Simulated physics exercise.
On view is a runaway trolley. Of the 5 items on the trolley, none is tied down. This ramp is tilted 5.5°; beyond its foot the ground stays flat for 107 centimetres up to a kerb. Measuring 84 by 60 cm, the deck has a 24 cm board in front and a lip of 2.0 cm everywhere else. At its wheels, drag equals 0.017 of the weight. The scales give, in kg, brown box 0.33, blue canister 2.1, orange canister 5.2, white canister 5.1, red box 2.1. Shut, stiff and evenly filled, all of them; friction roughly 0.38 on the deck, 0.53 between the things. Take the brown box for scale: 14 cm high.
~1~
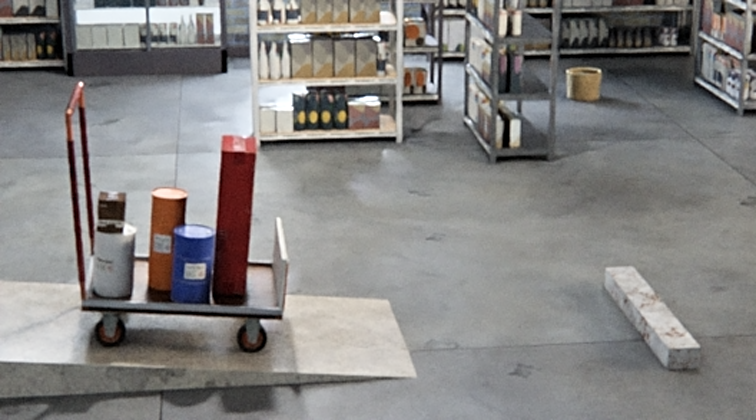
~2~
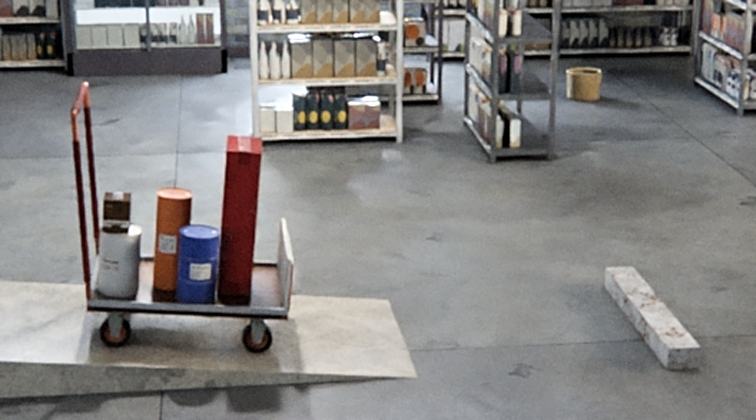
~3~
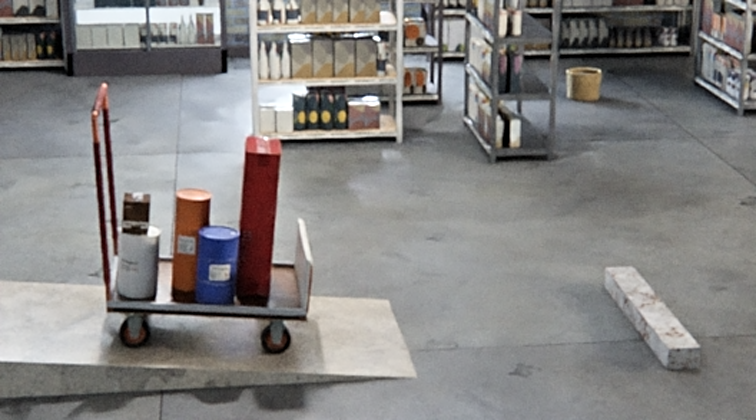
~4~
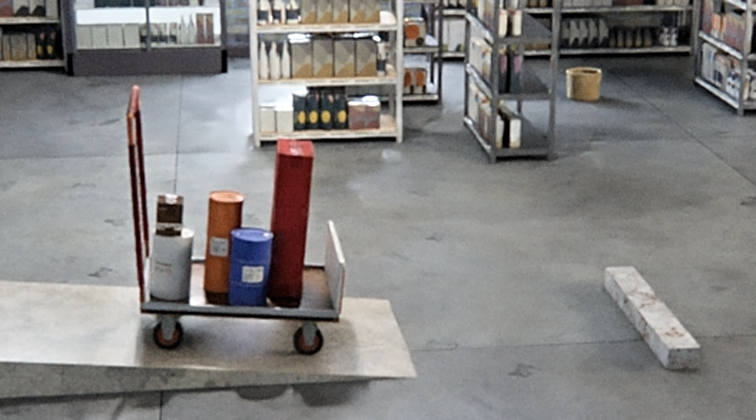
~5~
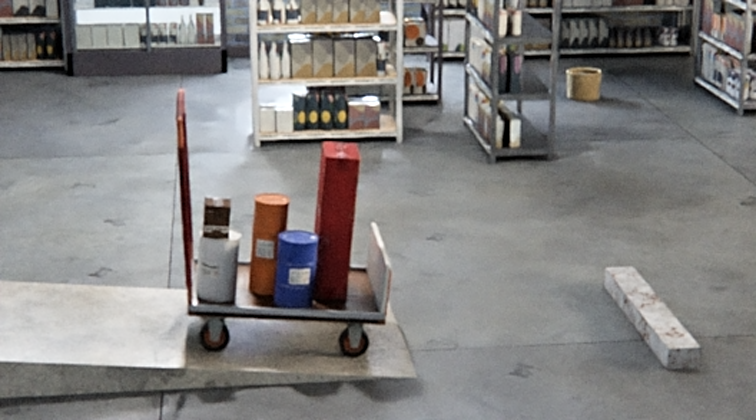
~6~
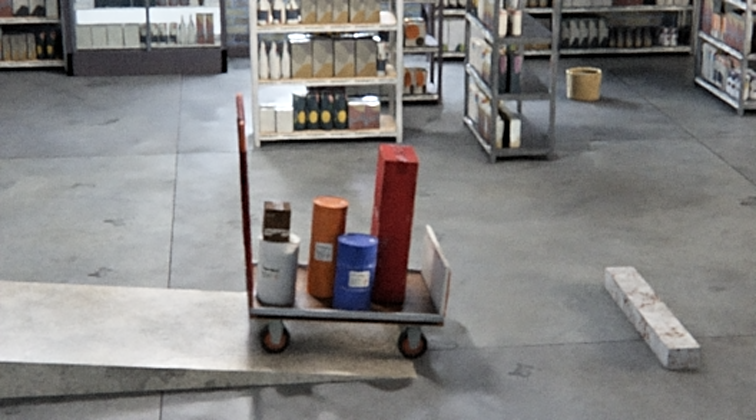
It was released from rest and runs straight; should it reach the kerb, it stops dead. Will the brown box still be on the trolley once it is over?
Yes. It does not fall off.
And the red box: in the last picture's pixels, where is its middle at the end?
End point: Approx. (638, 214).
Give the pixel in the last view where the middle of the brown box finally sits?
Around pixel (532, 224).
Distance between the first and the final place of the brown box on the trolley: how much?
16 cm.
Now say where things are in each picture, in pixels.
Kerb 167 cm ahead; brown box (112, 212); blue canister (193, 265), in the first frame.
Kerb 165 cm ahead; white canister (120, 259); red box (239, 215), in the second frame.
Kerb 157 cm ahead; blue canister (217, 266); orange canister (191, 240), in the third frame.
Kerb 143 cm ahead; white canister (172, 262); red box (290, 218), in the fourth frame.
Kerb 124 cm ahead; blue canister (296, 270); orange canister (269, 244), in the fifth frame.
Kerb 98 cm ahead; brown box (277, 221); white canister (278, 267), in the sixth frame.
Then, 0.60 s on from there, kerb 30 cm ahead.
Then, 1.00 s on from there, trolley at the kerb; brown box moved 10 cm near (520, 224); red box 6° off its base; orange canister moved 10 cm.
Then, 1.10 s on from there, trolley at the kerb; brown box moved 15 cm near (531, 224); red box 15° off its base; orange canister 6° off its base.
In the end, not toppled but over 10 cm from the start, brown box, blue canister, orange canister, white canister and red box. At the end, from the last picture's camera, brown box near (532, 224).
